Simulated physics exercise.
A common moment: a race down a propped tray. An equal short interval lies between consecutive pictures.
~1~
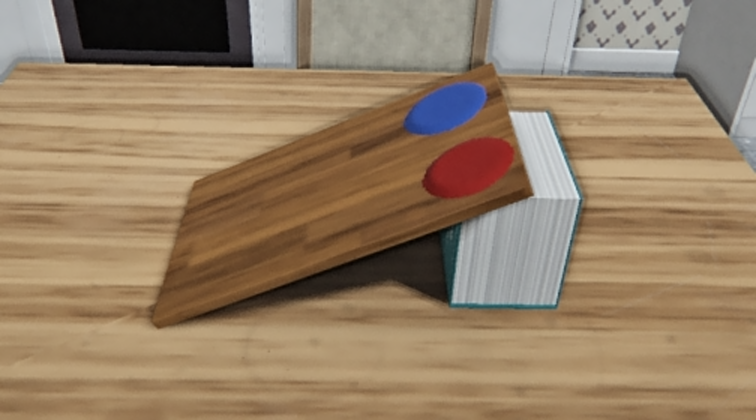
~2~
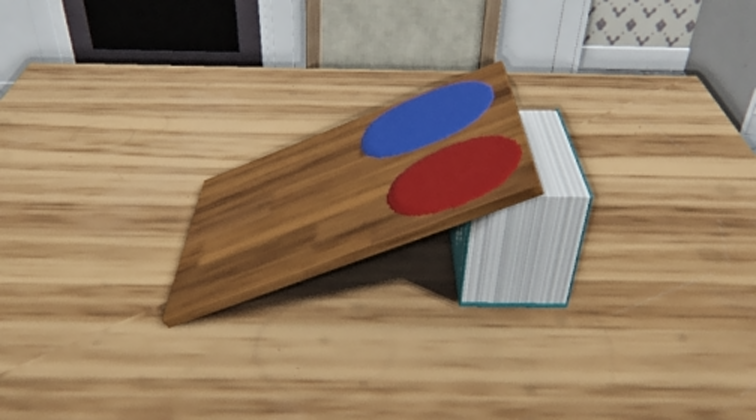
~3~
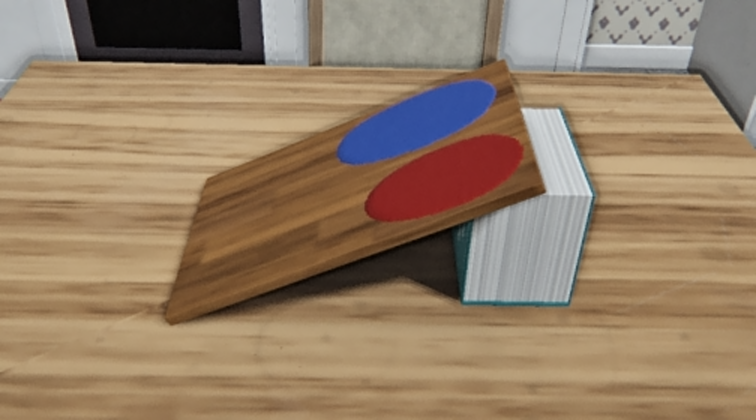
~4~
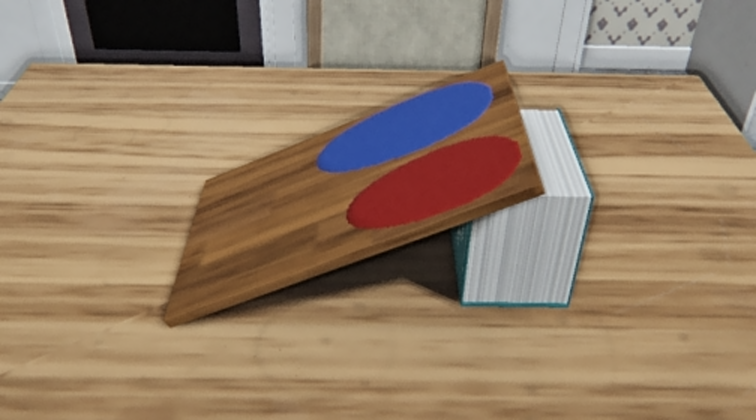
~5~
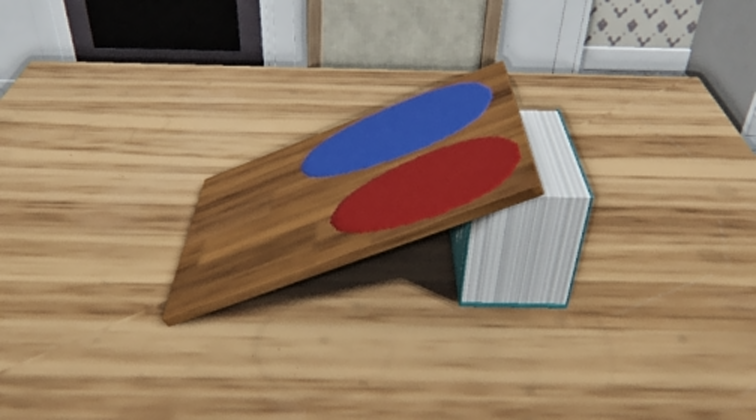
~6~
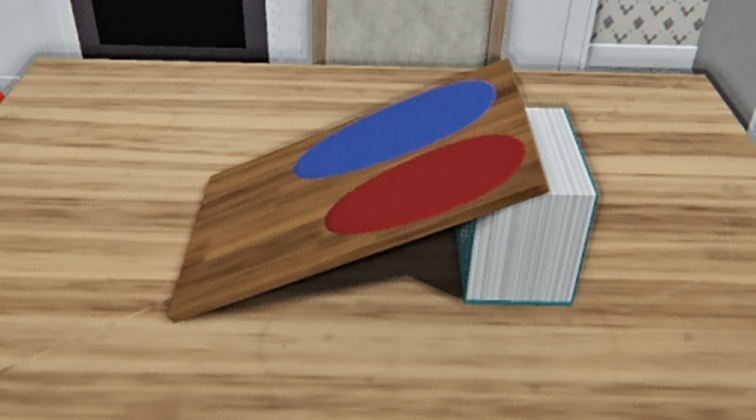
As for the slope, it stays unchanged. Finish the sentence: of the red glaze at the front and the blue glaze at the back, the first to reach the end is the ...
Back one.
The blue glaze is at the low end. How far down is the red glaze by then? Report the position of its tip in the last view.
Front at roughly (240, 251) (pixels, last frame).
A moment on, the red glaze is three quarters of the way down; the blue glaze is three quarters of the way down.
Further on, the red glaze is three quarters of the way down; the blue glaze is close to the edge.
When it is over, the red glaze is three quarters of the way down; the blue glaze is at the low edge.
